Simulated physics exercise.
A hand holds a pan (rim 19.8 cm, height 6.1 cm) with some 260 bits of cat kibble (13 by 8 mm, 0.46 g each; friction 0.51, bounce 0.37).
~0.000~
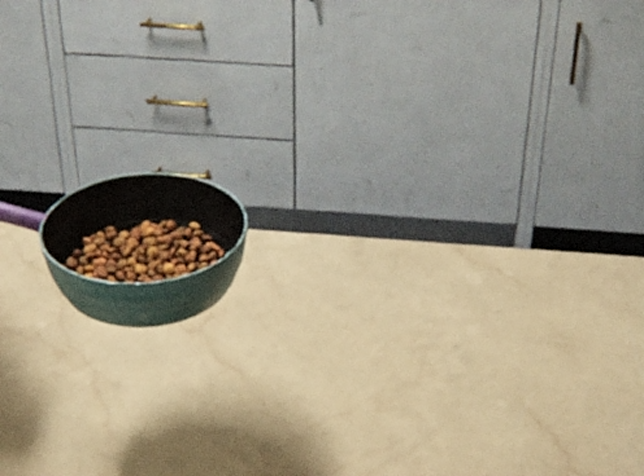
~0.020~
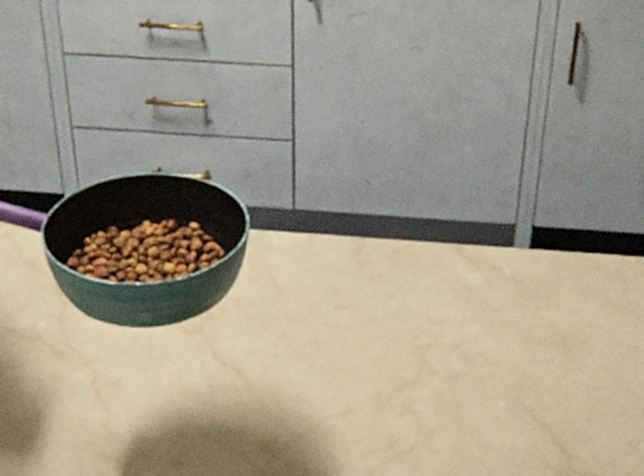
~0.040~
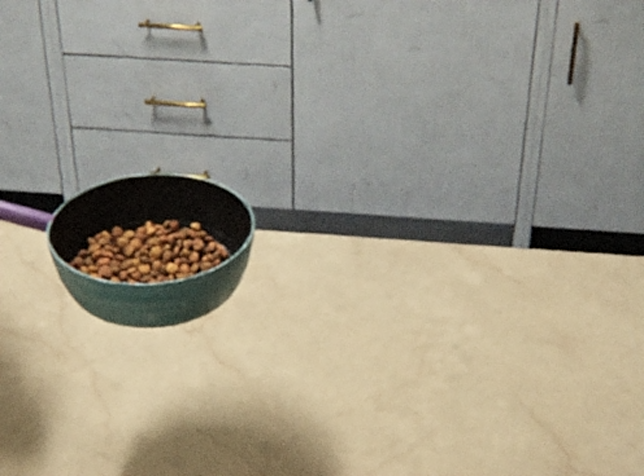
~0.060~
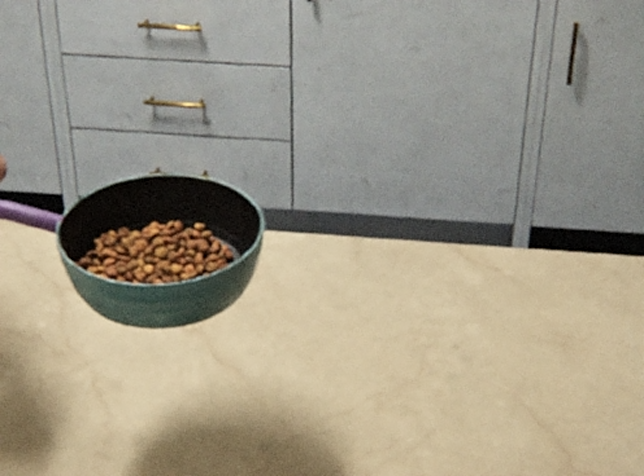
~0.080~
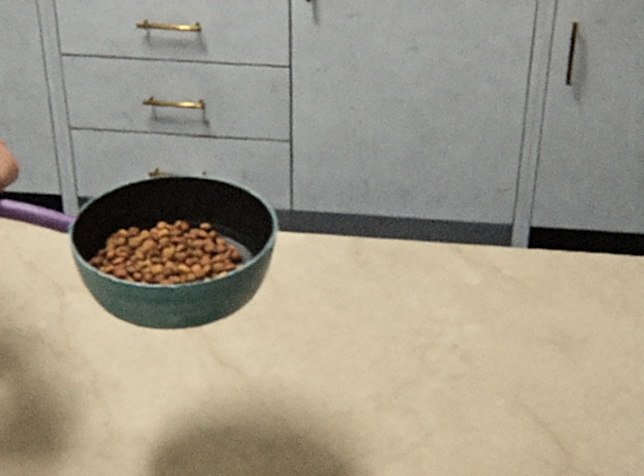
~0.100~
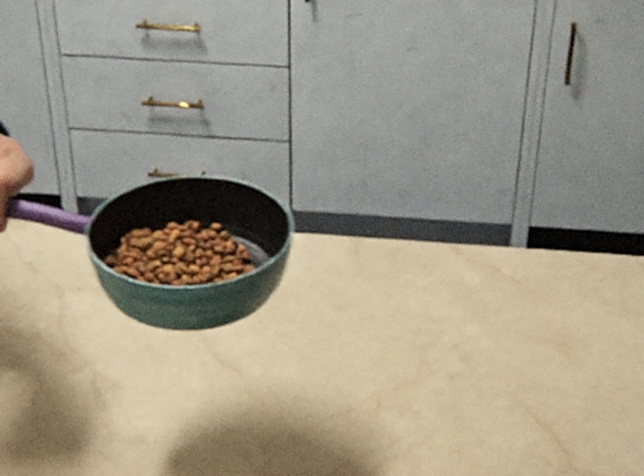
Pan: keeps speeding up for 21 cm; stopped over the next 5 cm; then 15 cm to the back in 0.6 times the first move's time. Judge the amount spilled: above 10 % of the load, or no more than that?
No more than 10 %.
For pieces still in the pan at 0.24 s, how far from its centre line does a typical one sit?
Roughly 5.0 centimetres.
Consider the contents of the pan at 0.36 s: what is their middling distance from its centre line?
7.5 cm.
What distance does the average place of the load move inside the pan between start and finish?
Measured shift: Approx. 5.0 cm, an estimate.
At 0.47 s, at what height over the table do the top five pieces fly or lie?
Height: About 30 centimetres.
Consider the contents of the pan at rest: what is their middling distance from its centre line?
Distance: Around 7.0 cm.
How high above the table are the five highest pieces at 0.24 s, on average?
Height: Roughly 23 cm.
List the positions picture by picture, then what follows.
The first frame shows pan at (150, 291); tilt 0 degrees; moved 0.0 cm; leading edge at (245, 232); top of the load at (156, 228).
The second frame shows pan at (152, 291); tilt 0 degrees; moved 0.2 cm; leading edge at (247, 232); top of the load at (156, 228).
The third frame shows pan at (157, 292); tilt 0 degrees; moved 0.7 cm; leading edge at (252, 232); top of the load at (149, 228).
The fourth frame shows pan at (166, 292); tilt 0 degrees; moved 1.6 cm; leading edge at (262, 233); top of the load at (154, 228).
The fifth frame shows pan at (178, 293); tilt 0 degrees; moved 2.9 cm; leading edge at (275, 233); top of the load at (162, 228).
The sixth frame shows pan at (194, 295); tilt 0 degrees; moved 4.5 cm; leading edge at (291, 234); top of the load at (173, 228). Its speed is now 0.91 m/s.
After 0.24 s, tilt 0 degrees; pan 100 %; middle of all pieces near (372, 283).
Then, at 0.36 s, tilt 0 degrees; pan 95 %, in the air 5 %; middle of all pieces near (459, 235).
After 0.47 s, tilt 0 degrees; pan 95 %, in the air 5 %; middle of all pieces near (437, 176).
After 0.57 s, tilt 0 degrees; pan 95 %, in the air 5 %; middle of all pieces near (425, 173).
In the end, at 1.3 s, fallen right of where it stops 5 %, pan 95 %.
